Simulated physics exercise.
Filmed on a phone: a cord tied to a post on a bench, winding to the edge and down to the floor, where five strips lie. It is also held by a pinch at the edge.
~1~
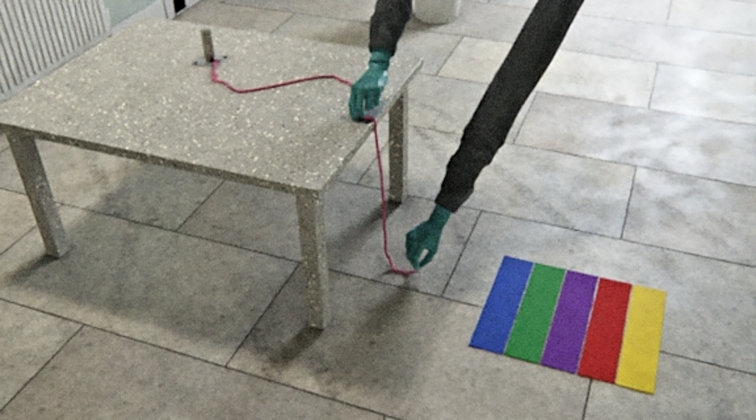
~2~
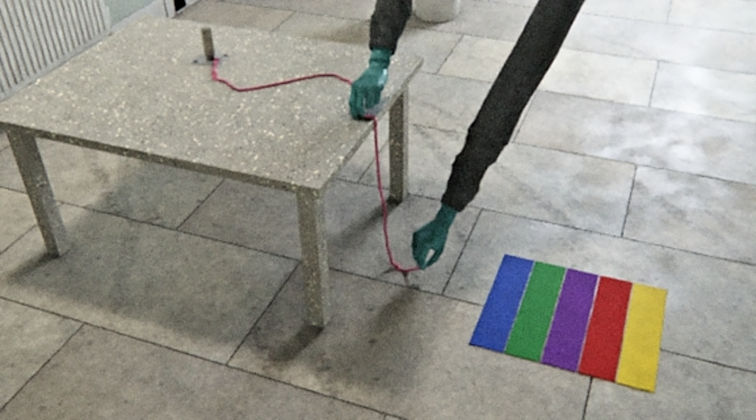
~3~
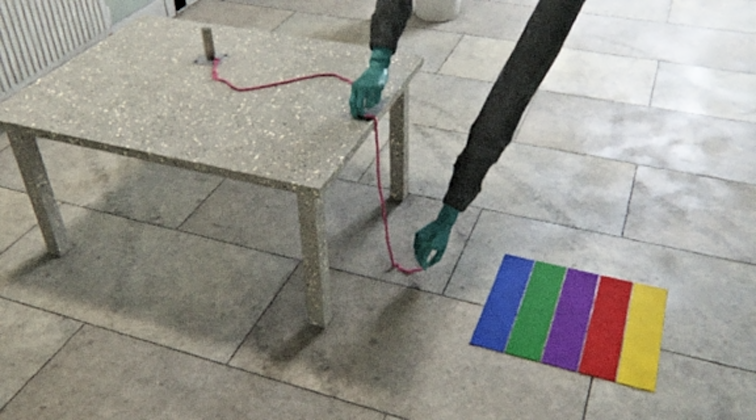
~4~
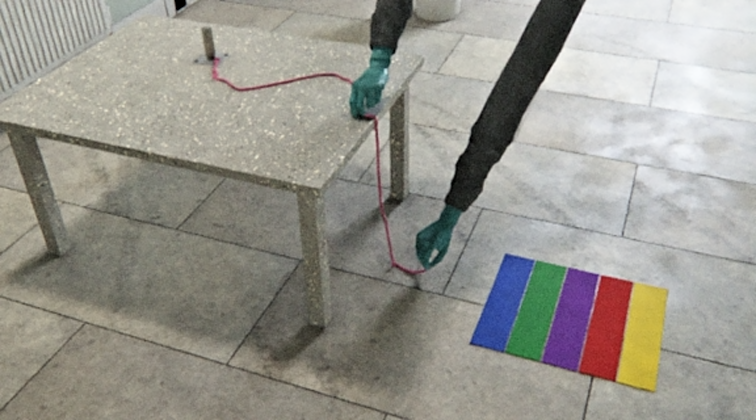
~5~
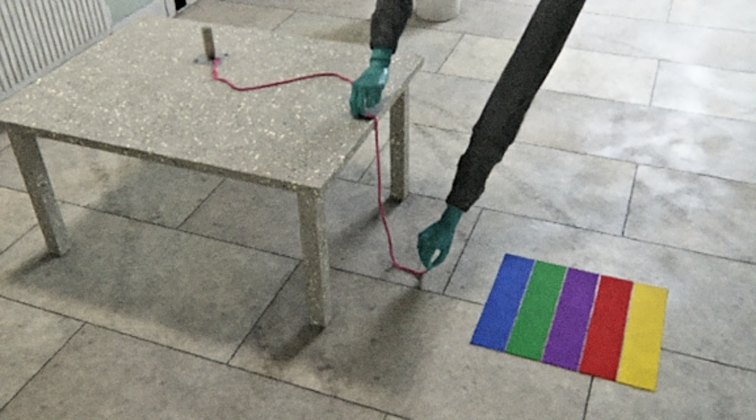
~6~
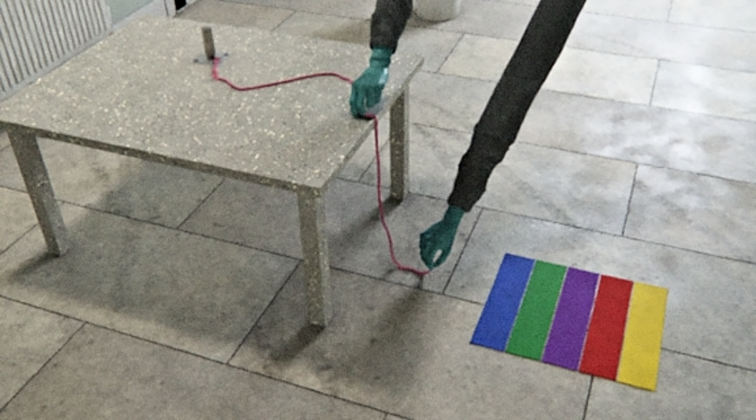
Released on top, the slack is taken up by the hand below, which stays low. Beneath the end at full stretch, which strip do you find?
You find the yellow strip.
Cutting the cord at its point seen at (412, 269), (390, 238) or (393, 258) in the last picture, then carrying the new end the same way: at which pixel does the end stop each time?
Cut 1: About (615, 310). Cut 2: About (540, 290). Cut 3: About (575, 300).
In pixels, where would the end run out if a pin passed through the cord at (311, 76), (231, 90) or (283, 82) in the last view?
They end up at (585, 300), (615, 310) and (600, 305).
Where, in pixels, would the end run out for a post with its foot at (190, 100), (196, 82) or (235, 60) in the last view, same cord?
In order, the pixels are (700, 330), (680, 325) and (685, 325).
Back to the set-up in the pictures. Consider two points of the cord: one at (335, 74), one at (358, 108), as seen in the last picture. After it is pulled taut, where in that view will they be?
(371, 102), then (443, 157).
A little later, end near (602, 306); over red.
Next, end near (637, 315); over yellow.
When it is tight, end near (657, 319); over yellow. Over yellow.
